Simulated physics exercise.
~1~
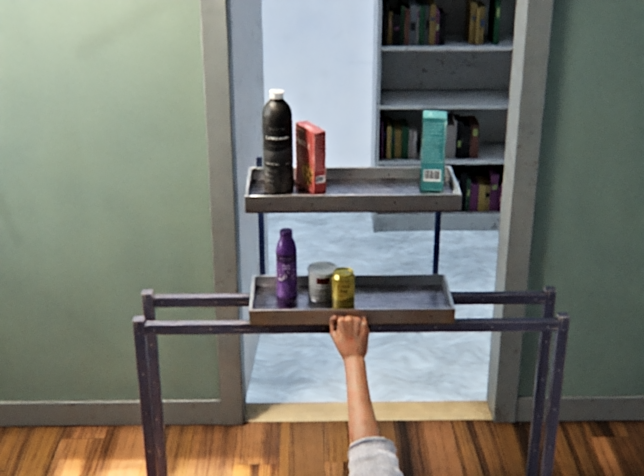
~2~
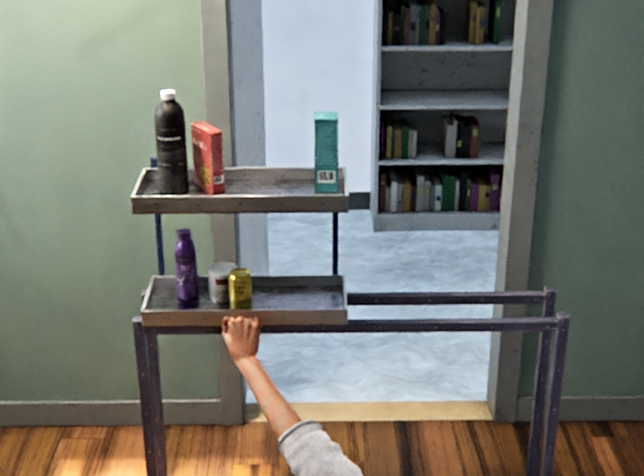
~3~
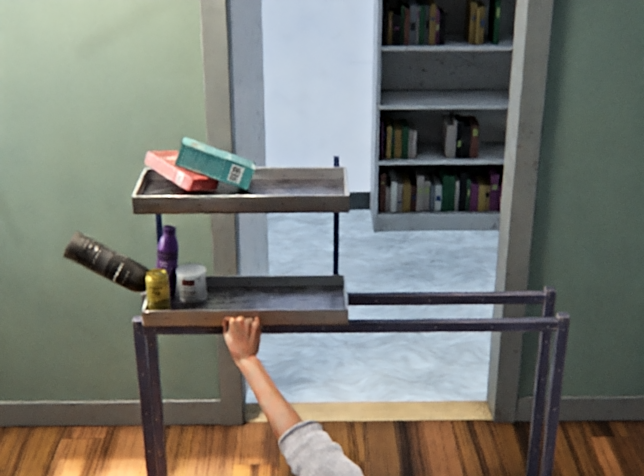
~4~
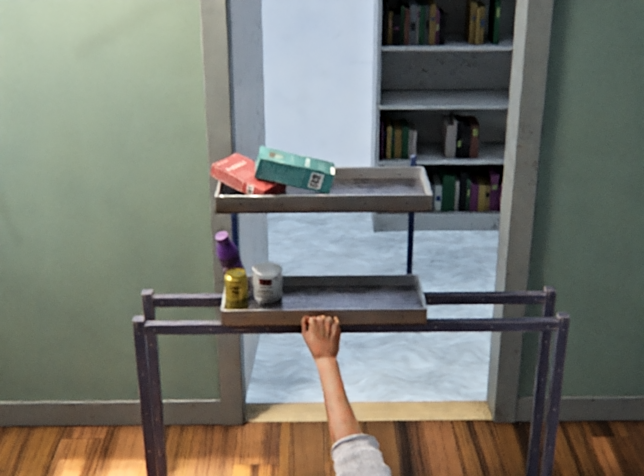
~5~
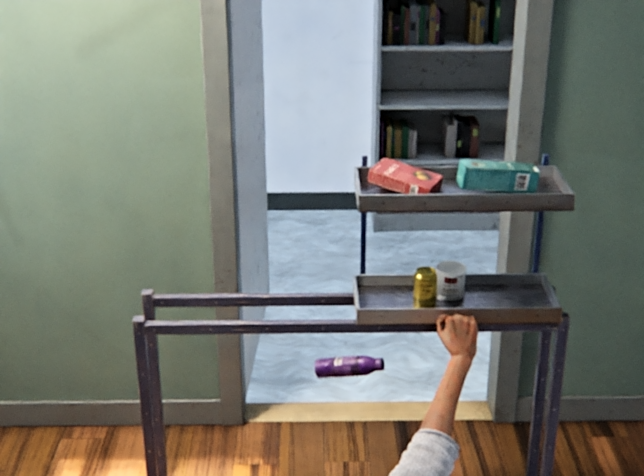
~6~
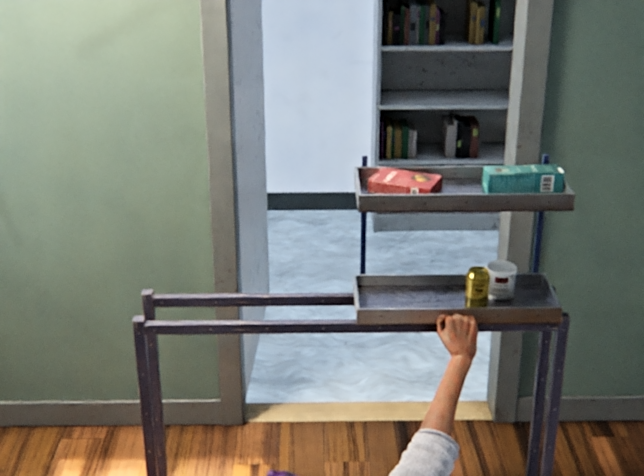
The clip shows a hand sliding a two-level tray left, where the black bottle topples off and the packet and carton fall over, then right, where the purple bottle drops to the floor, leaving the yellow can and white tin upright beneath the toppled red packet and turquoise carton.
